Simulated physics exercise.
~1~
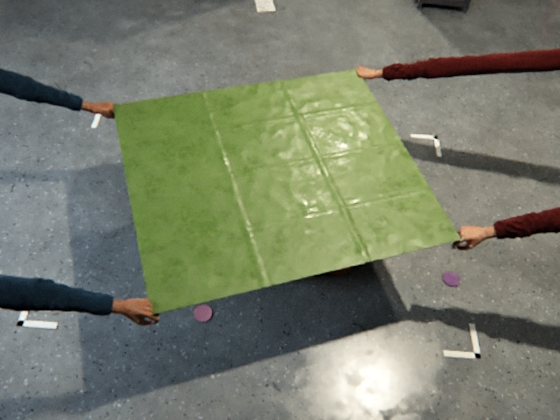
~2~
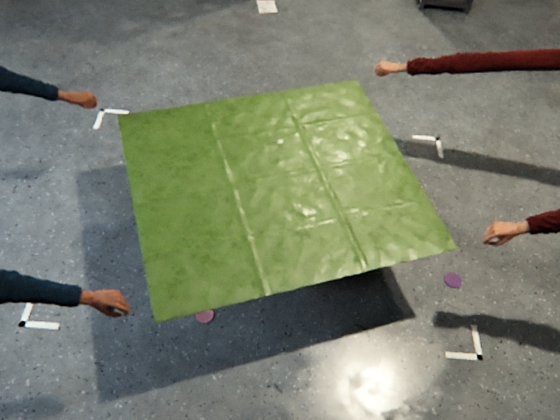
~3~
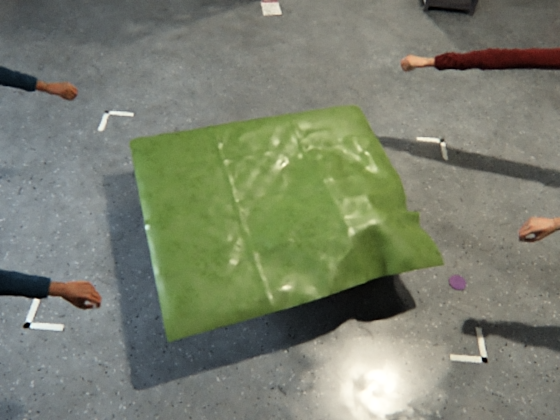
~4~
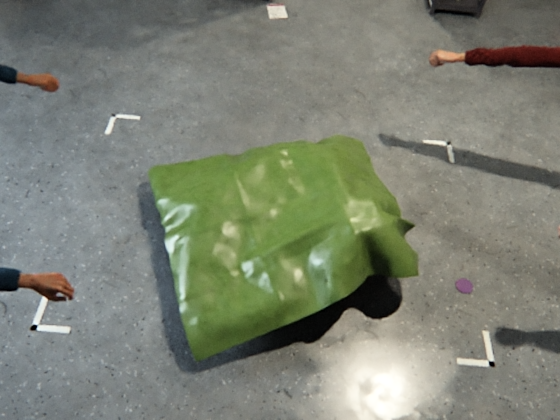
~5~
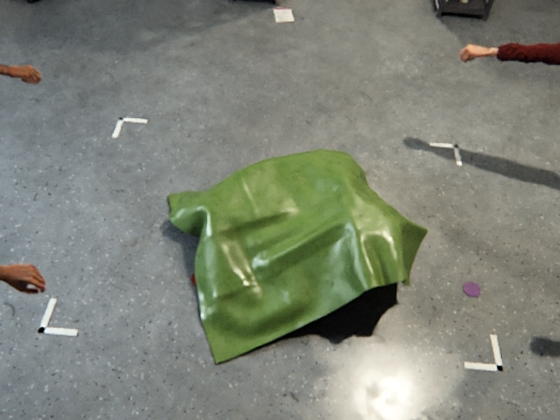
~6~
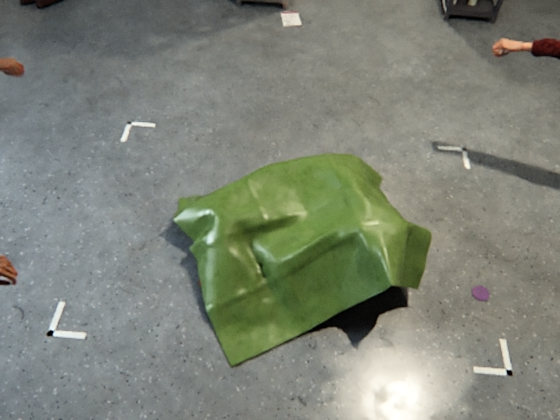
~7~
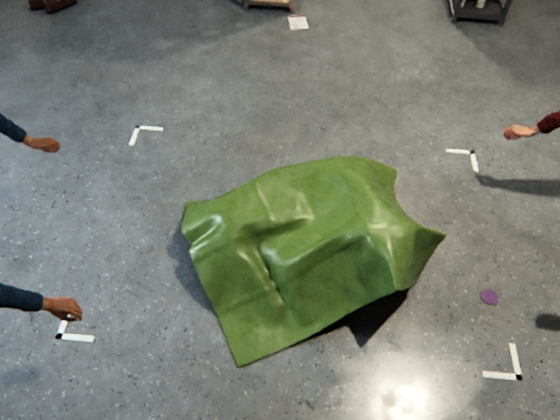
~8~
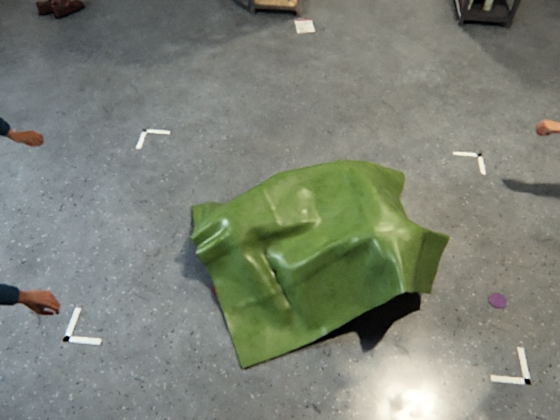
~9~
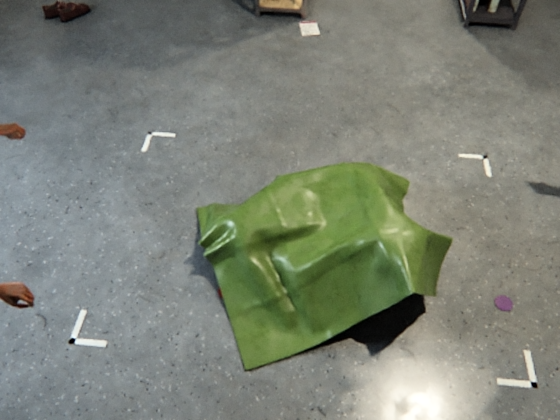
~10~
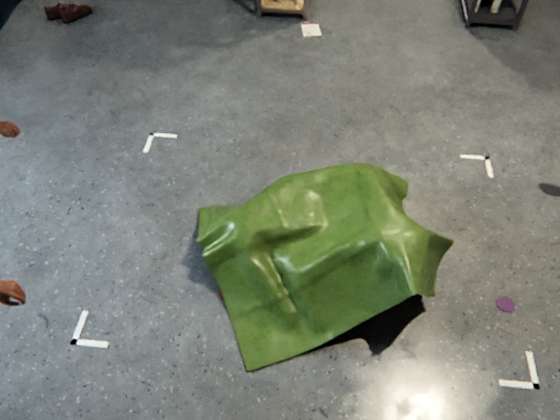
A green tarp held flat by four hands over a grey speckled floor is released, sinks and crumples over hidden objects, covering a pink disc, then lies still in raised folds as the hands draw back, with a purple saucer uncovered to its right.
